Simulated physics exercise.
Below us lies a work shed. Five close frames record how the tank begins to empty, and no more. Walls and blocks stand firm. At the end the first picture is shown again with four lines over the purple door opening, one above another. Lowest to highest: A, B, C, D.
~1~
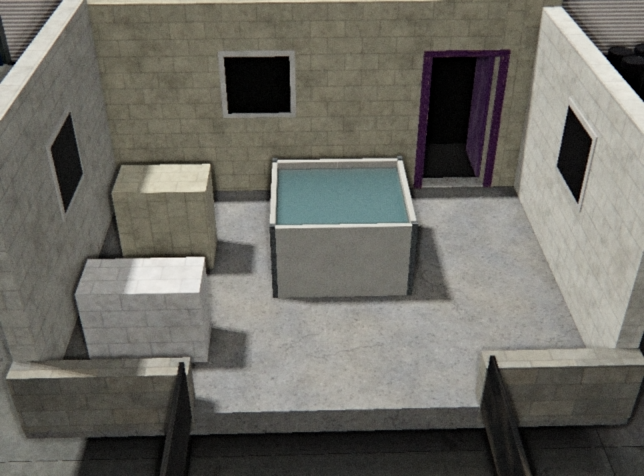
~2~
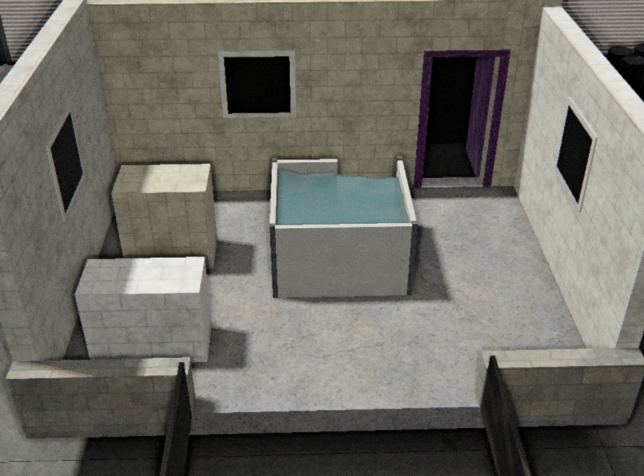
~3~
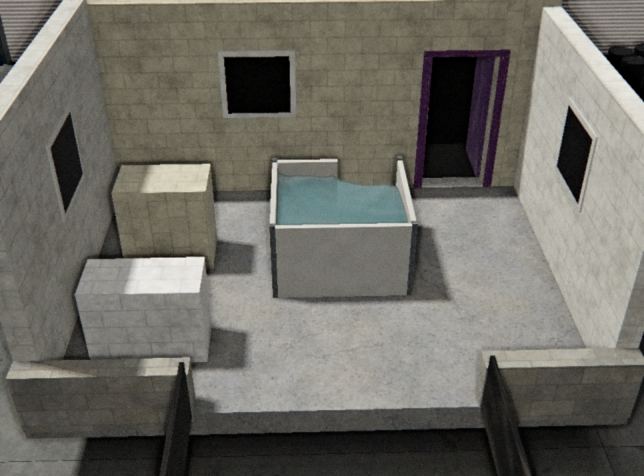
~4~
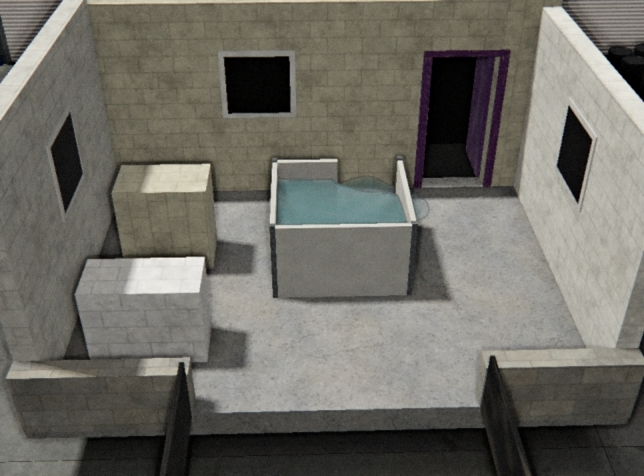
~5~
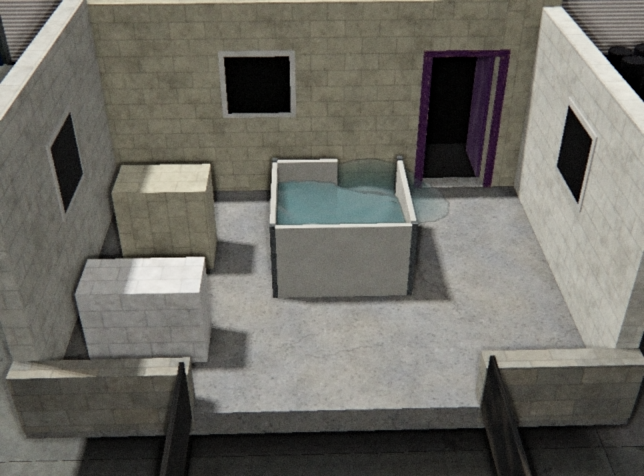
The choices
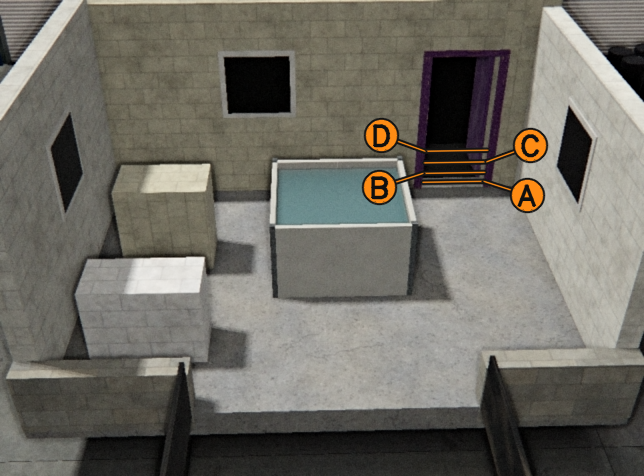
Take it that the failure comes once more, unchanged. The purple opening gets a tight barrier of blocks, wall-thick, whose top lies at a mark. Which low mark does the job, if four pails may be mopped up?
Height B just does it.
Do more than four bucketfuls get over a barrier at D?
No.
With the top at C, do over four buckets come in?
No.
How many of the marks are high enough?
Three of the four.
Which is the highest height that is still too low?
A.
In orange, A at (453, 181); B at (454, 172); C at (455, 162); D at (456, 150); from the bottom up A, B, C, D.
If A is chosen, about 10 bucketfuls get in.
If B is chosen, a bucket or two gets in.
If C is chosen, nothing gets over.
If D is chosen, nothing gets over.
